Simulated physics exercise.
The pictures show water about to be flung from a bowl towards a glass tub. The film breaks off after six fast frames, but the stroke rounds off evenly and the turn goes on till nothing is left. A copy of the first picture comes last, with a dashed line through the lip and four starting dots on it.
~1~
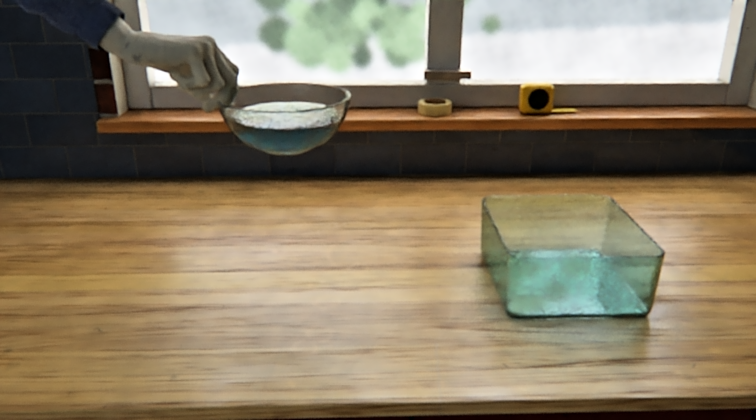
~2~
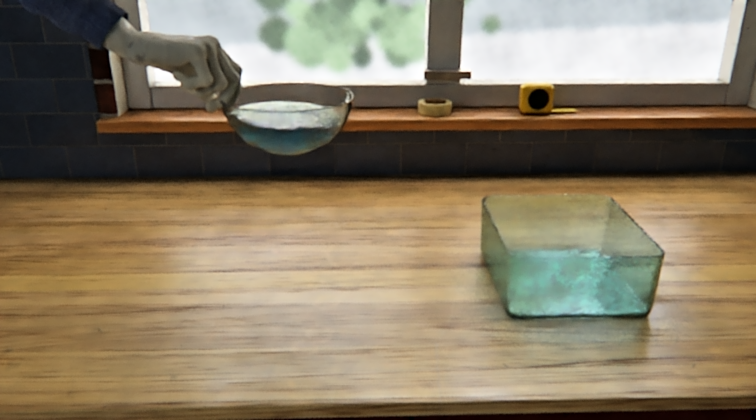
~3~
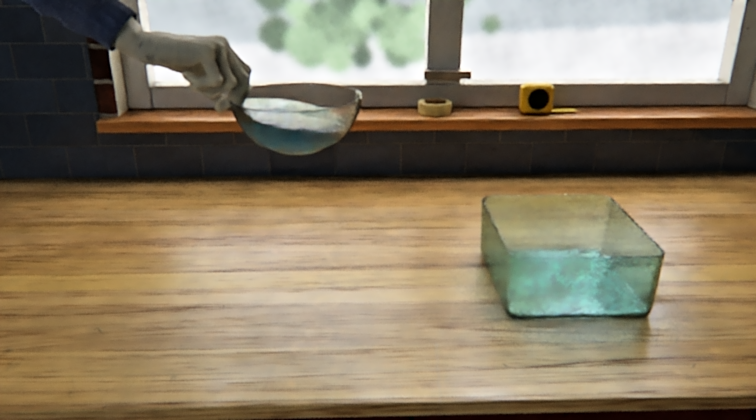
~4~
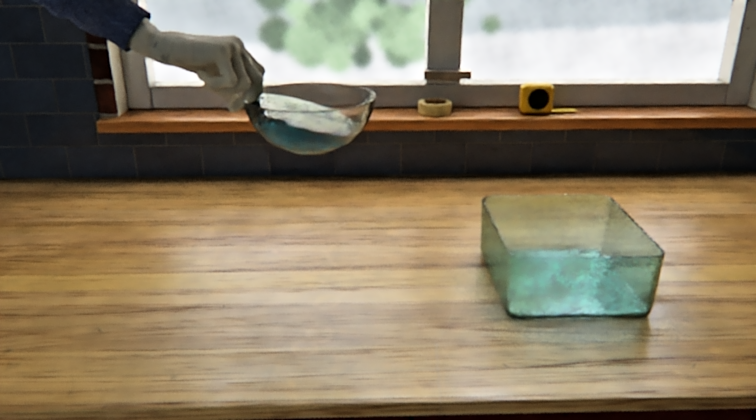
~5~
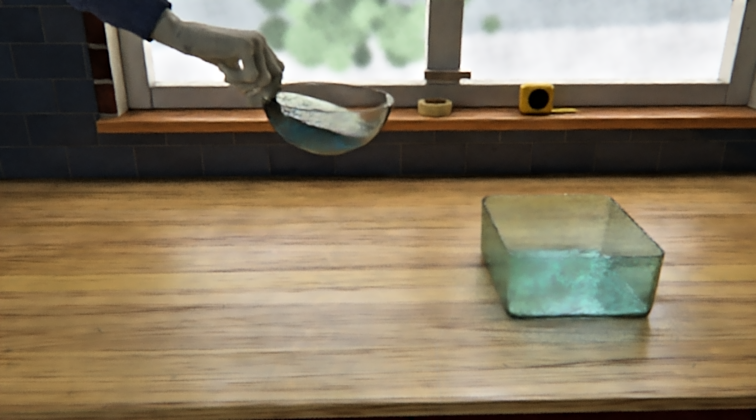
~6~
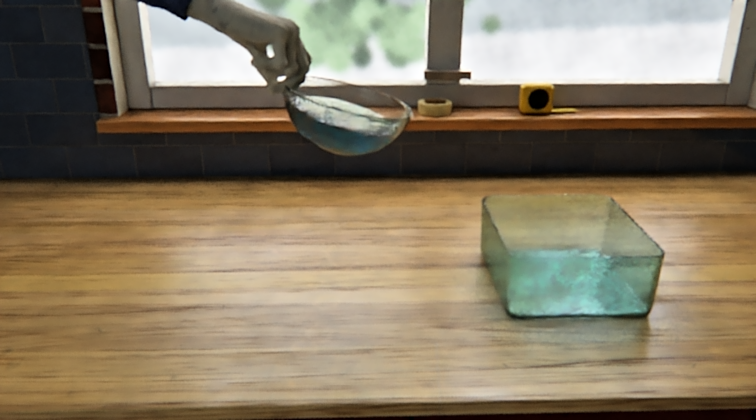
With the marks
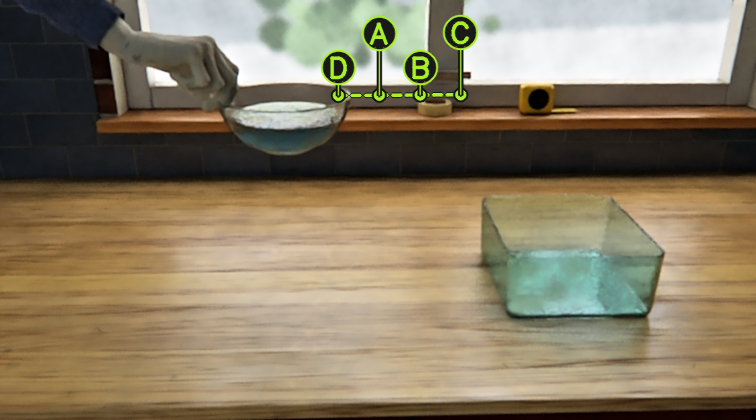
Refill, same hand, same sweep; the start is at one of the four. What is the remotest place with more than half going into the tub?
The limit is A.
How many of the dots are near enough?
Three.
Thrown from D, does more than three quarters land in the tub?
No, it does not.
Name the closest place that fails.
That is place D.
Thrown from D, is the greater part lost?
Yes, that goes wrong.
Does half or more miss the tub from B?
No.
In lime, A at (379, 95); B at (420, 95); C at (460, 94); D at (338, 95).
If A is chosen, about 62 % lands in the tub, 26 % falls short and 12 % goes beside or beyond.
If B is chosen, about 76 % lands in the tub, 9 % falls short and 15 % goes beside or beyond.
If C is chosen, about 81 % lands in the tub, 8 % falls short and 11 % goes beside or beyond.
If D is chosen, about 27 % lands in the tub, 67 % falls short and 6 % goes beside or beyond.
